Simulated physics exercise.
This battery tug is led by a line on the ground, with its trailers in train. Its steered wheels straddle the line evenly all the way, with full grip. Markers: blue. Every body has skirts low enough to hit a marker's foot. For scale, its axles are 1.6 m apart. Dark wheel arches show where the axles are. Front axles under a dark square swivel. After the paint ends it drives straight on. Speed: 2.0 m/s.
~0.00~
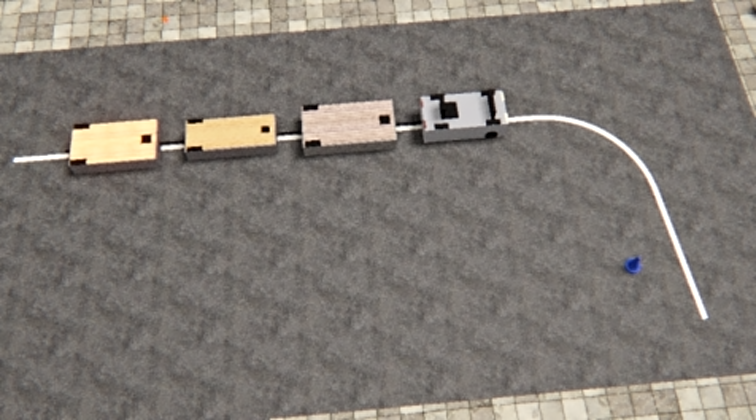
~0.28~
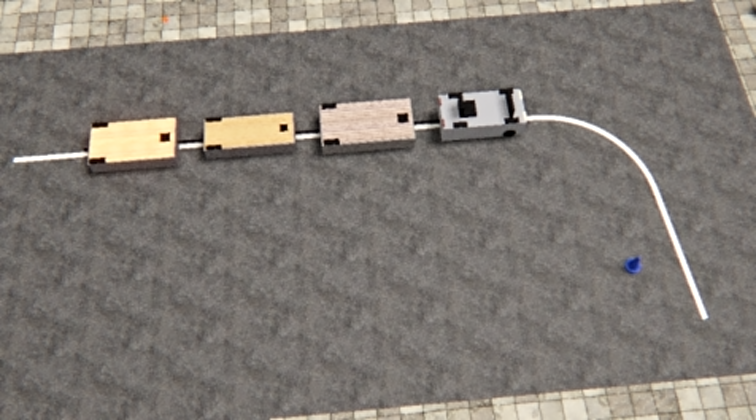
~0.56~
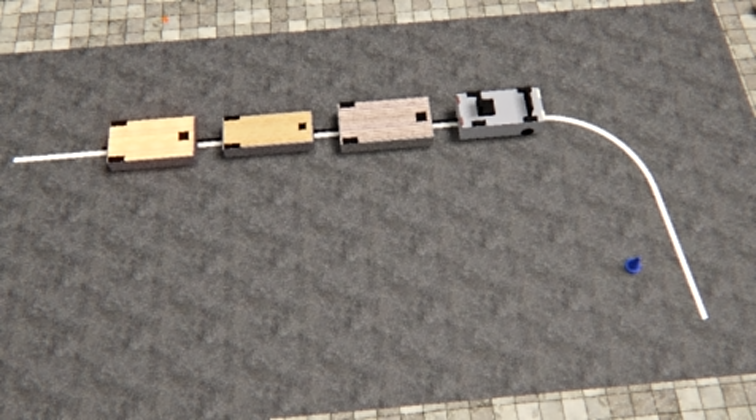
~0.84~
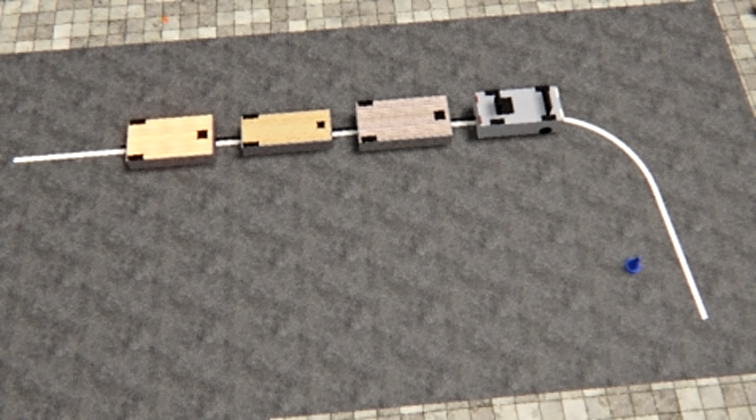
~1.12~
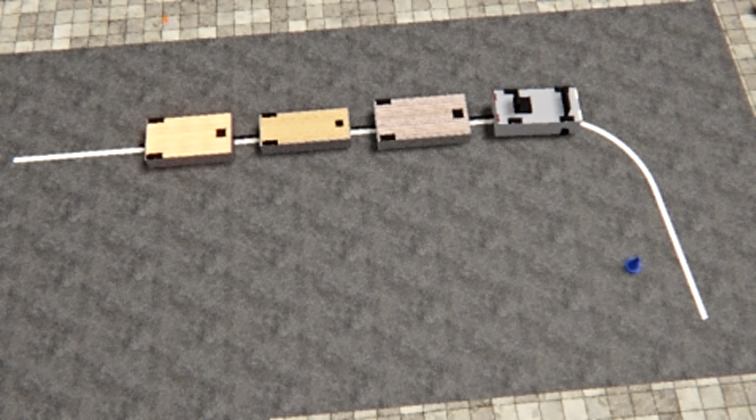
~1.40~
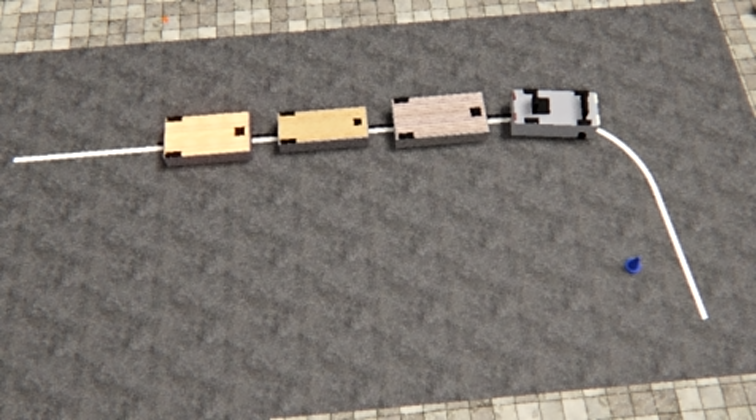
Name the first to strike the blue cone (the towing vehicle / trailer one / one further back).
The blame goes to one further back.
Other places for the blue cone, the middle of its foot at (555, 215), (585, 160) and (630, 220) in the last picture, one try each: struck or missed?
First missed, second struck, third hit.
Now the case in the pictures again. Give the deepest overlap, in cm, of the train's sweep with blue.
About: Blue 30.
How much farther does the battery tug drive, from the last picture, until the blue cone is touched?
About 15.0 m.
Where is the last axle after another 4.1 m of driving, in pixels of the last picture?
Near (295, 127).
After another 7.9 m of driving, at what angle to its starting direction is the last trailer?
About 5°.
By 3.4 s, the last axle is at (294, 127) of the last picture, on the line.
By 5.5 s, the last axle is at (406, 119) of the last picture, 10 cm off the line.
By 7.5 s, the last axle is at (524, 137) of the last picture, 100 cm off the line.
By 9.1 s, the last axle is at (607, 191) of the last picture, 165 cm off the line; the third trailer has hit blue.
By 11.6 s, the last axle is at (713, 342) of the last picture, 35 cm off the line; 1 of 1 struck in all.
